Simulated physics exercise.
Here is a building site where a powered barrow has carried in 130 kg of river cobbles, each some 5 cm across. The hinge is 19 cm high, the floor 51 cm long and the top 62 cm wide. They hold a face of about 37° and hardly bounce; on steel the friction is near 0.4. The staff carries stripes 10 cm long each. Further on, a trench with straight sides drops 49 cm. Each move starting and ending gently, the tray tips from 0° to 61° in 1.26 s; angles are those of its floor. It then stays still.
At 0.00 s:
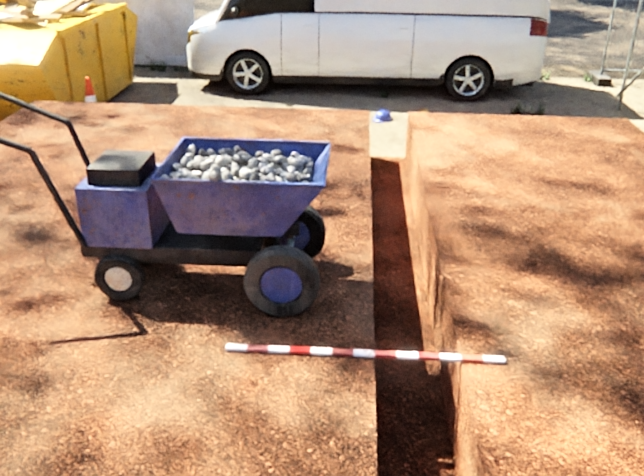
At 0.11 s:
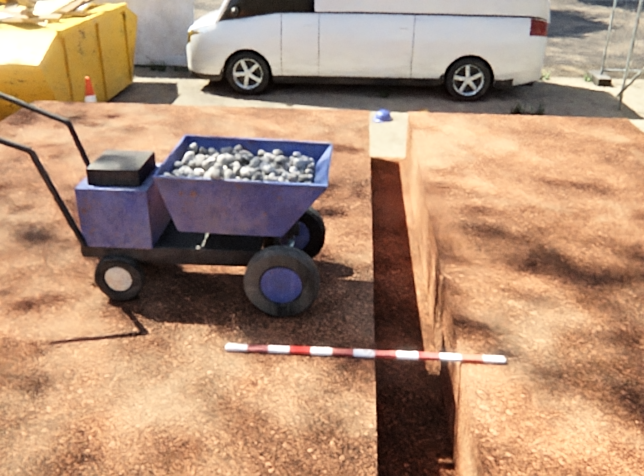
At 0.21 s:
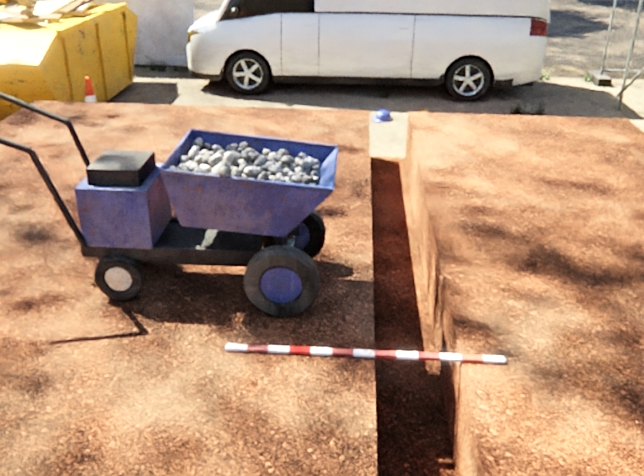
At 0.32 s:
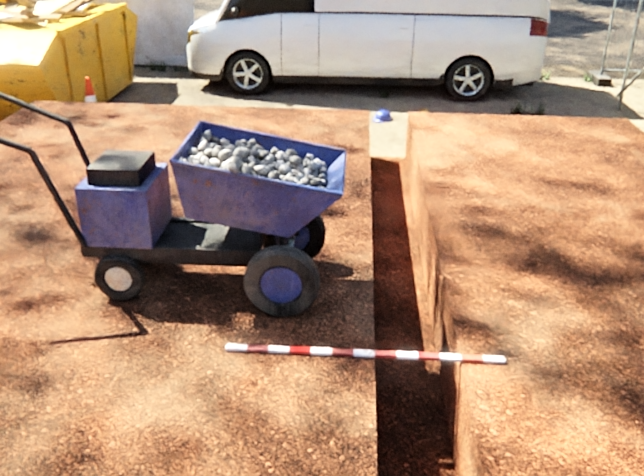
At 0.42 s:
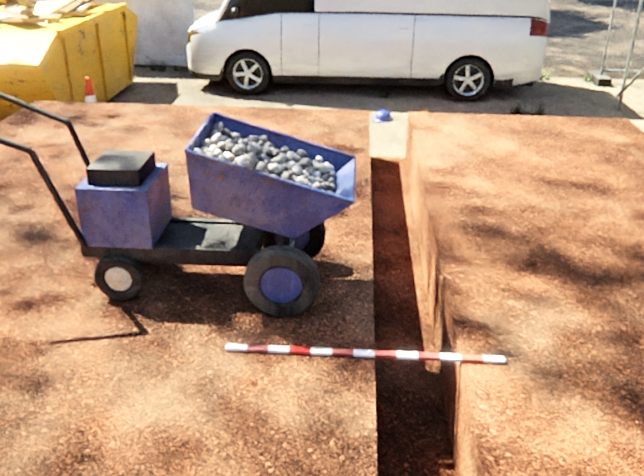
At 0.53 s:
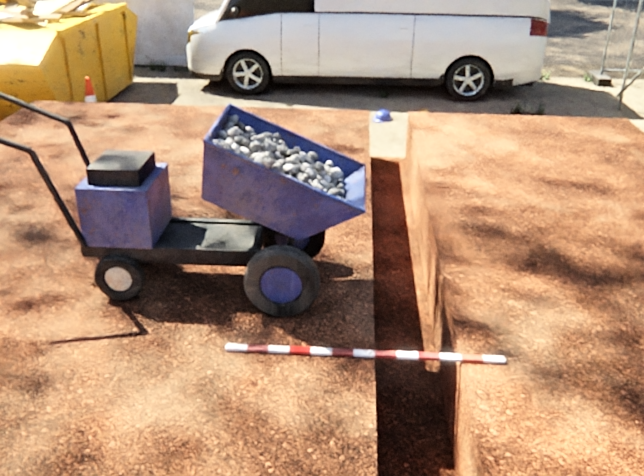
On a patch of reddish-brown ground beside a narrow trench, a blue powered barrow stood still while its tray of grey cobbles slowly tilted toward the right, its left end rising higher.
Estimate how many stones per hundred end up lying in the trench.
62 %.
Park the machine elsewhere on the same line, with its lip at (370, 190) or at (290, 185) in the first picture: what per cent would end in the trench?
Roughly 25 in a hundred from the first, 65 in a hundred from the second.
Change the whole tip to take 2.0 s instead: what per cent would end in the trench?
Then about 65 per cent.
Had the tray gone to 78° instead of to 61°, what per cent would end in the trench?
It would be near 95 per cent.
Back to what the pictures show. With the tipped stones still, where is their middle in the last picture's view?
The middle should be near (414, 355).
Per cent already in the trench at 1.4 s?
Around 15 per cent of it, at that instant.
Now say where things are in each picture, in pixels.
In the first picture, the tray is at 0°, its lip at (324, 186); the top of the load is at (243, 160).
In the second picture, the tray is at 1°, its lip at (326, 187); the top of the load is at (240, 159); the stones move at 0.2 m/s on average.
In the third picture, the tray is at 5°, its lip at (333, 190); the top of the load is at (216, 155); the stones move at 0.3 m/s on average.
In the fourth picture, lip at (342, 195), floor tilted 10°, highest stones at (213, 149); the stones move at 0.5 m/s on average.
In the fifth picture, lip at (354, 202), floor tilted 16°, highest stones at (221, 140); the stones move at 0.6 m/s on average.
In the sixth picture, the tray is at 23°, its lip at (365, 212); the top of the load is at (232, 132); the stones move at 0.6 m/s on average.
After 0.9 s the floor is at 51°; 100 % in the tray; the foremost stones are at (388, 236).
After 1.4 s the floor is at 61°; 84 % in the tray, 15 % in the trench, 1 % past the trench; the foremost stones are at (461, 304).
After 1.7 s the floor is at 61°; 58 % in the tray, 35 % in the trench, 7 % past the trench; the foremost stones are at (533, 303).
After 3.7 s the floor is at 61°; 30 % in the tray, 62 % in the trench, 8 % past the trench; the foremost stones are at (574, 300).
